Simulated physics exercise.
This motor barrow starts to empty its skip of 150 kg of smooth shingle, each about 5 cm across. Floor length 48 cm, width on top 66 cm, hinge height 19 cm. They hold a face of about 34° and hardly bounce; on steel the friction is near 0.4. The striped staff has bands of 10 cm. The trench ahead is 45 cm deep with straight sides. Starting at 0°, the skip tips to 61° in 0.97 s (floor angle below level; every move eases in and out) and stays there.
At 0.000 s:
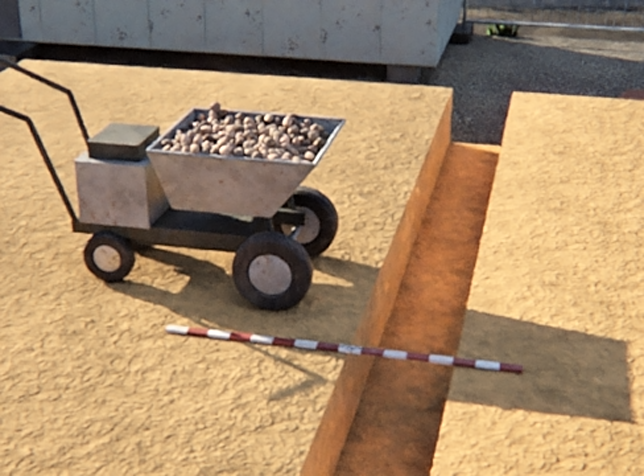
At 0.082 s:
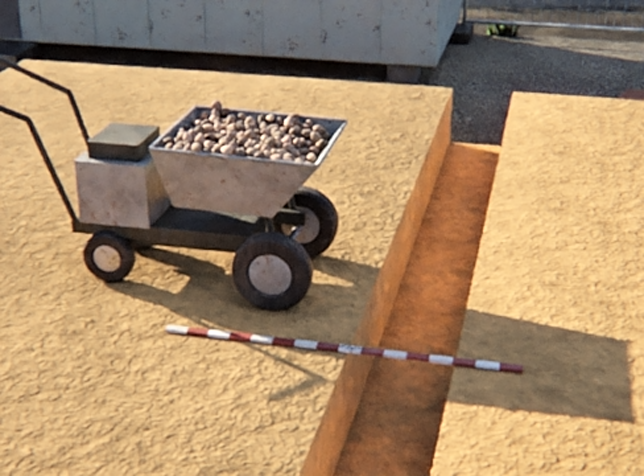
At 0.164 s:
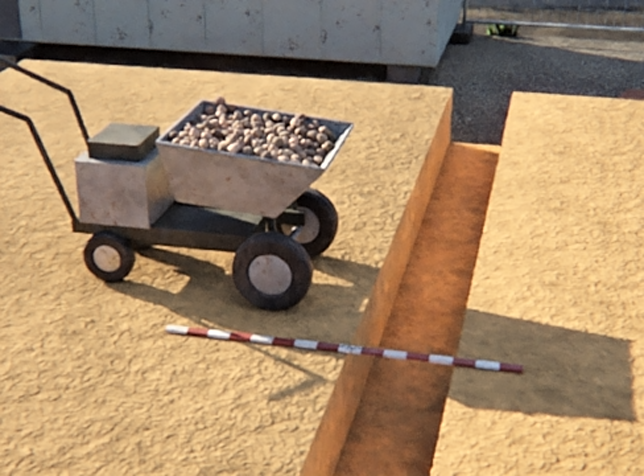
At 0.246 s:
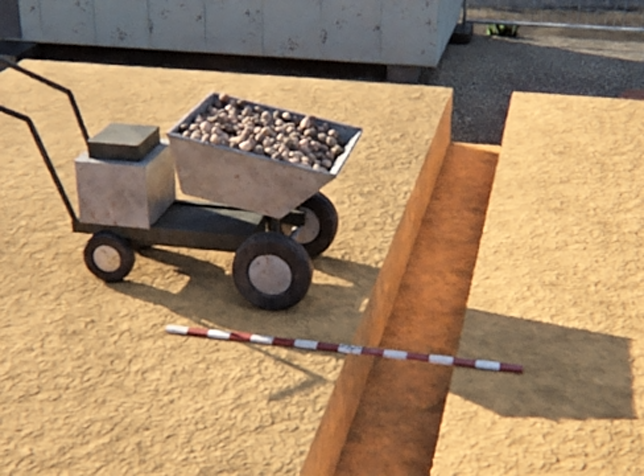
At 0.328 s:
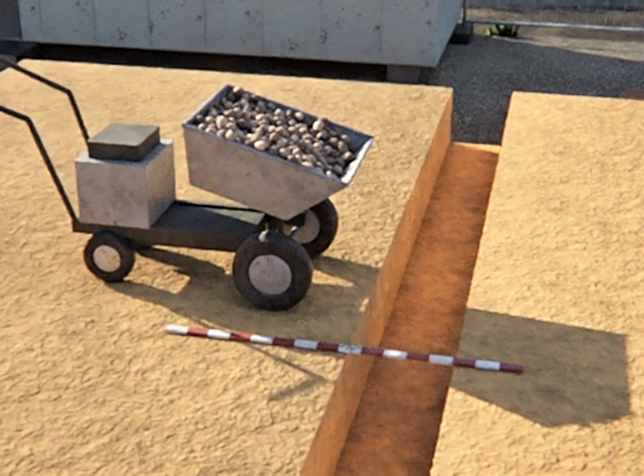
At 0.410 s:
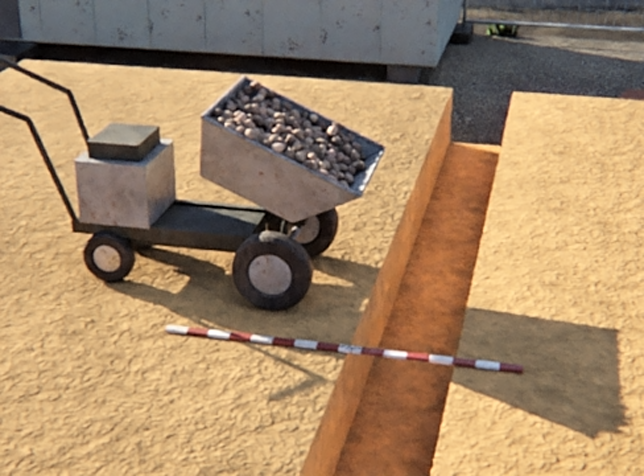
On sandy ground beside a trench, a motor barrow's stone-filled skip steadily tilts to the right.
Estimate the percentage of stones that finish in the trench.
About 74 per cent.
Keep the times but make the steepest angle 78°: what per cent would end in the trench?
It would be near 90 per cent.
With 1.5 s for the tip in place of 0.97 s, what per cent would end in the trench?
In that case some 80 per cent.
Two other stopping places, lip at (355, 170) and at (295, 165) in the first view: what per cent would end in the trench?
First some 40, then 90 per cent.
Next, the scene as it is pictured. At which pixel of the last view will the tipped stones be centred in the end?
Around (436, 362).
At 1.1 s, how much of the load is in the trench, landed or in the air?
About 25 per cent by then.
After 0.7 s the floor is at 52°; 100 % in the skip; the foremost stones are at (394, 221).
After 1.1 s the floor is at 61°; 71 % in the skip, 27 % in the trench, 2 % past the trench; the foremost stones are at (481, 294).
After 1.4 s the floor is at 61°; 38 % in the skip, 44 % in the trench, 18 % past the trench; the foremost stones are at (595, 299).
After 3.4 s the floor is at 61°; 7 % in the skip, 74 % in the trench, 19 % past the trench; the foremost stones are past the picture's edge.
